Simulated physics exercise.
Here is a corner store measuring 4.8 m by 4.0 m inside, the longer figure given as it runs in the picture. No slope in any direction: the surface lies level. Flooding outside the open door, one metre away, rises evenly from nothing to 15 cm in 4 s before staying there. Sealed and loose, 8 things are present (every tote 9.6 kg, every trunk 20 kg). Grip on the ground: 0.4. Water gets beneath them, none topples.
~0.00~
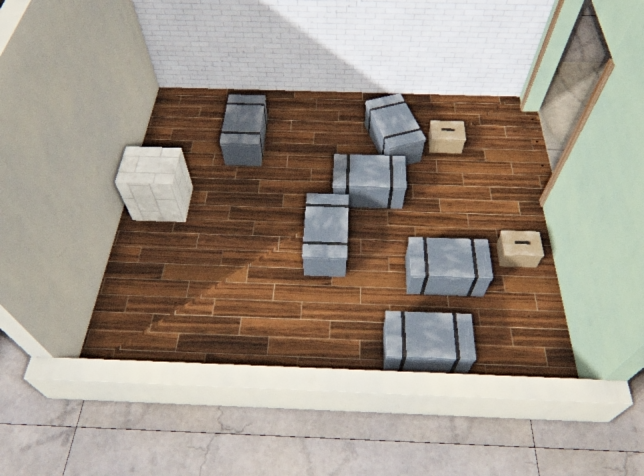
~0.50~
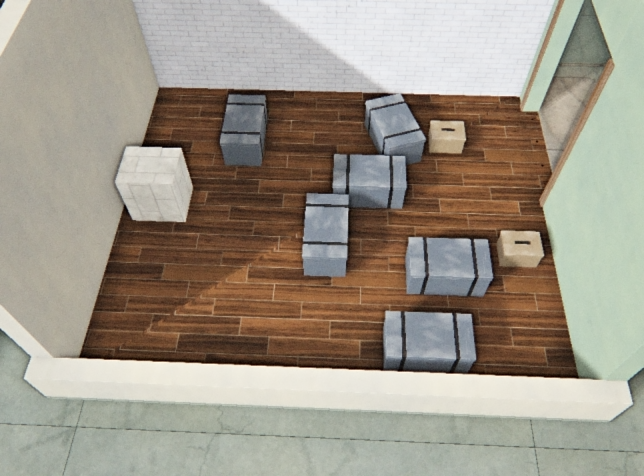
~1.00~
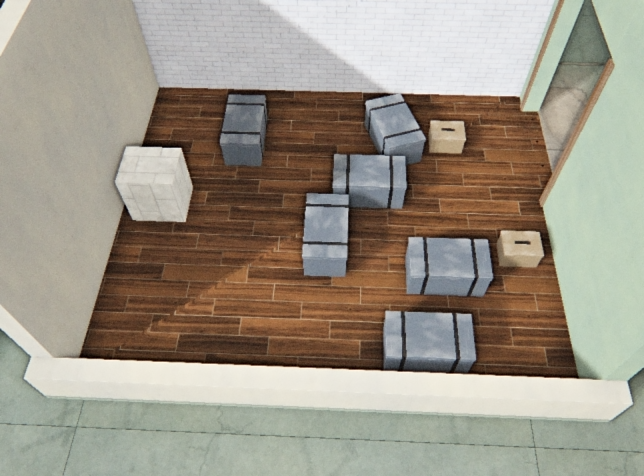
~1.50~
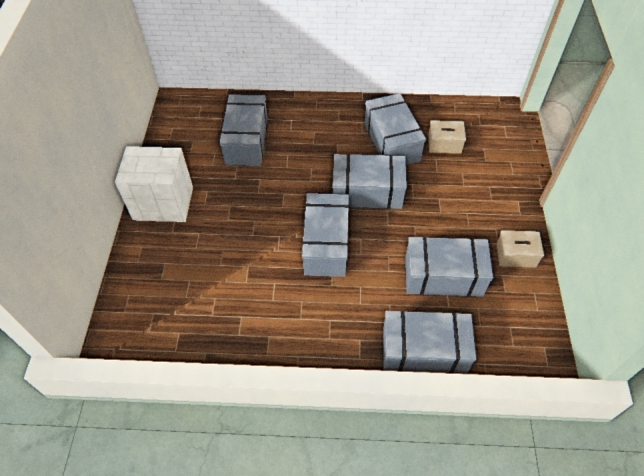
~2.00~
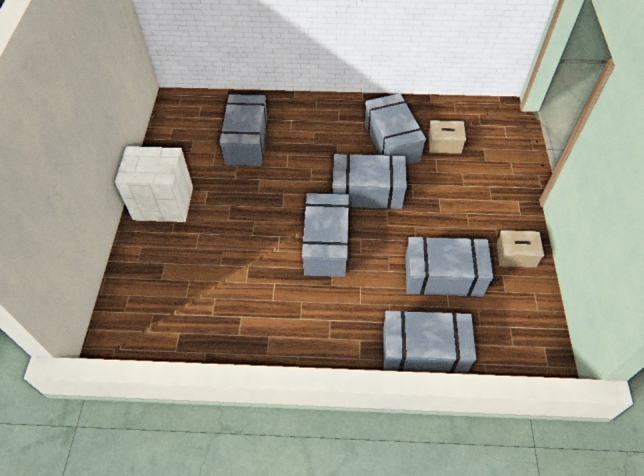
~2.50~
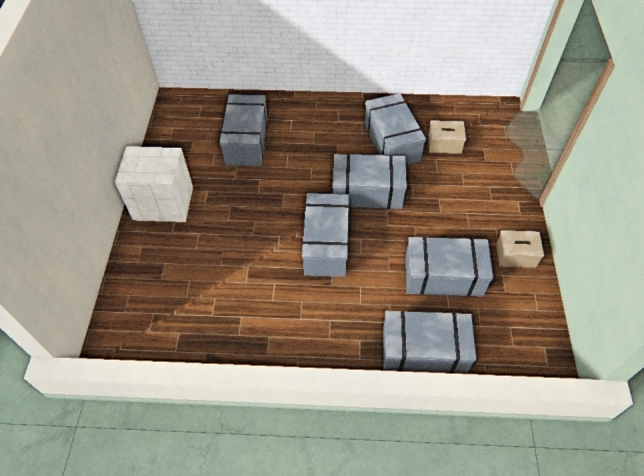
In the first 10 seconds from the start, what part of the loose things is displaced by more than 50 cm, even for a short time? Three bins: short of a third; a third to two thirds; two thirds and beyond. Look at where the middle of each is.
Some of them shift that far, a third to two thirds.
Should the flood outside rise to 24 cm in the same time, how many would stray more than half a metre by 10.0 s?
Then 5 of them.
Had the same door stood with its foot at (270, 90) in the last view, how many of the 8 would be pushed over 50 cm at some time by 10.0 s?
Then 3.
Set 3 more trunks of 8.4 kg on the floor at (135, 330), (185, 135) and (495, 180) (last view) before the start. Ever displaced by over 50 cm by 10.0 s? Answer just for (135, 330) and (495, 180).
So the first ends up within that distance while the second ends up beyond that distance.
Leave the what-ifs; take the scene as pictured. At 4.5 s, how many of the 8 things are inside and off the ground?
That would be 0 of them.
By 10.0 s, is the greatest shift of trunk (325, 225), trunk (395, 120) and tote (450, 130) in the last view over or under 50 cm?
One by one in that order: Below; above; above.
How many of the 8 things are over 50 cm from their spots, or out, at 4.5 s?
Count then: 0.
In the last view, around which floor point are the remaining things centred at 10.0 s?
Mean position approx. (331, 213).
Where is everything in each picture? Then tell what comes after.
In the first frame, a tote at (522, 243), on the bottom; a trunk at (370, 170) rests on the ground; 0.0 m2 under water; 0 of 8 have shifted.
In the second frame, a tote at (522, 243), on the bottom; a trunk at (370, 170) rests on the ground; water covers 0.0 m2; 0 of 8 have shifted.
In the third frame, a tote at (522, 243) rests on the ground; a trunk at (370, 170) rests on the ground; 0.0 m2 under water; 0 of 8 have shifted.
In the fourth frame, a tote at (522, 243), on the bottom; a trunk at (370, 170) rests on the ground; water covers 0.0 m2; 0 of 8 have shifted.
In the fifth frame, a tote at (522, 243), on the bottom; a trunk at (370, 170), on the bottom; water covers 0.0 m2; 0 of 8 have shifted.
In the sixth frame, a tote at (522, 243), on the bottom; a trunk at (370, 170), on the bottom; 0.2 m2 under water; 0 of 8 have shifted.
After 3.5 s 0 of 8 are over 50 cm from their spots; 0 afloat.
After 4.5 s 0 of 8 are over 50 cm from their spots; 0 afloat.
After 7.0 s 2 of 8 are over 50 cm from their spots; 0 afloat.
After 10.0 s 3 of 8 are over 50 cm from their spots, and 3 have been at some point; 1 afloat.
